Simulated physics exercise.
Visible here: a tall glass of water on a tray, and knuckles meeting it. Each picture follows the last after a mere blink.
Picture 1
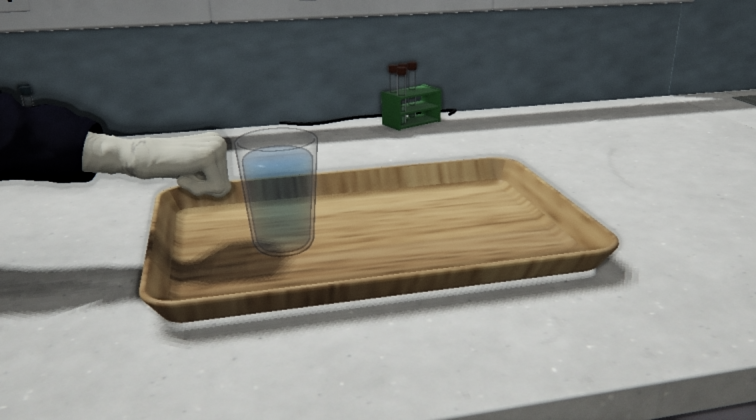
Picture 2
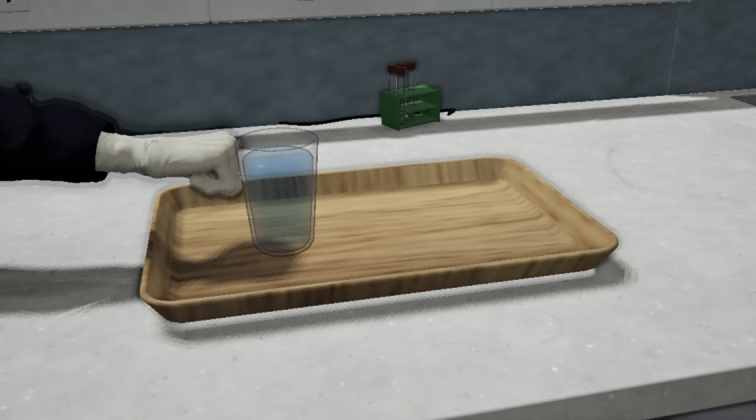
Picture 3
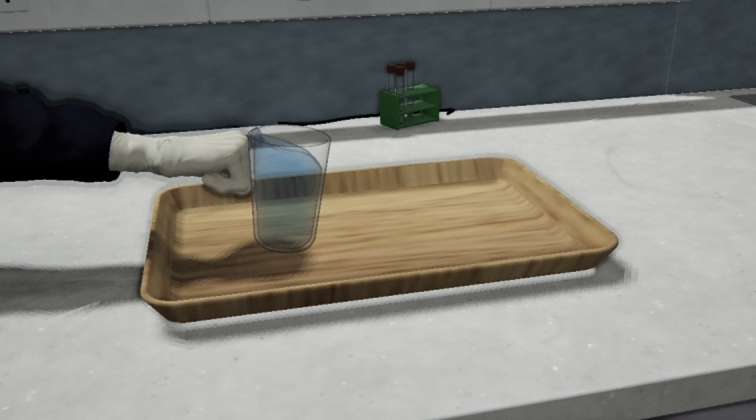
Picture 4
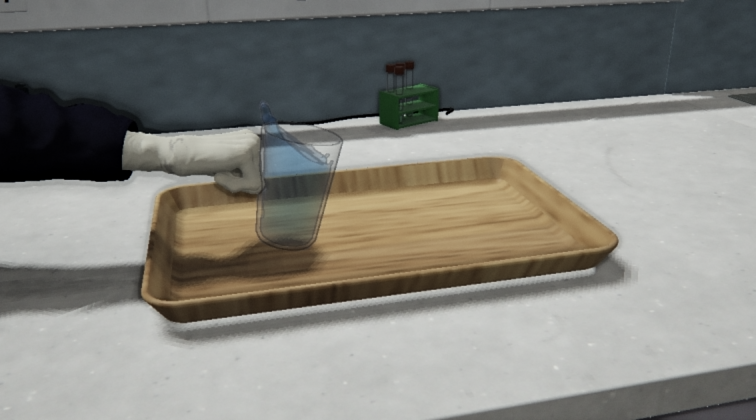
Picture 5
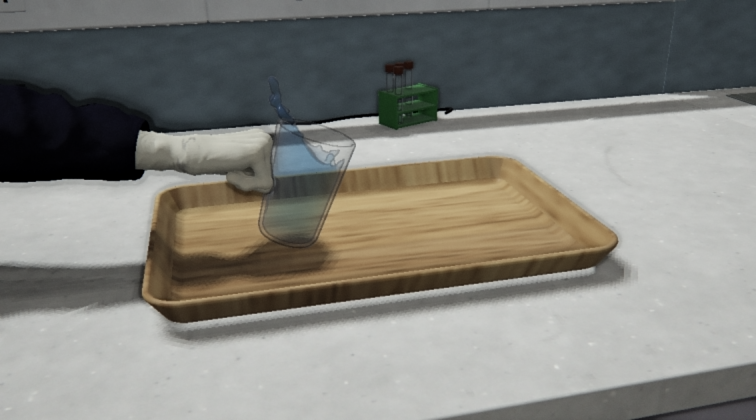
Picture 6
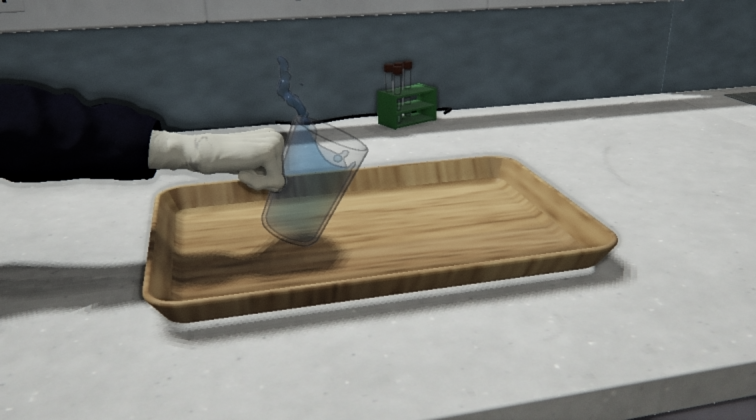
On a pale countertop, a gloved fist reaches in from the left and meets a tall glass of water standing upright on a wooden tray. The knuckles push rightward near the rim, and the glass leans steadily further right while water climbs its left side and splashes up over the edge.
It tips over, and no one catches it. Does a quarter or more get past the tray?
The tray sheds more than a quarter of the liquid.
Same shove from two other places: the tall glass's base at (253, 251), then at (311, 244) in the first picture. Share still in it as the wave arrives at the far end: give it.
It comes to near 50 percent in the first case and near 55 percent in the second.
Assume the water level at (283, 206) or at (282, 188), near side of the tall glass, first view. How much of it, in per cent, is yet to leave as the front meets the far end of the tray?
You'd find close to 70 in a hundred the first time and close to 55 in a hundred the second.
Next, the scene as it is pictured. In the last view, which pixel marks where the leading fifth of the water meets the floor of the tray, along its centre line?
Landing point: About (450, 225).
A moment on, the tall glass lies on its side and 78 per cent is in the glass, 15 on the tray and 7 above or beyond its rim.
Next, the tall glass lies on its side and 40 per cent is in the glass, 50 on the tray and 10 above or beyond its rim.
Then the tall glass lies on its side and 22 per cent is in the glass, 48 on the tray and 30 above or beyond its rim.
Later the tall glass lies on its side and 12 per cent is in the glass, 52 on the tray and 36 above or beyond its rim.
In the end 63 per cent is held by tray and glass, 37 is off the tray.
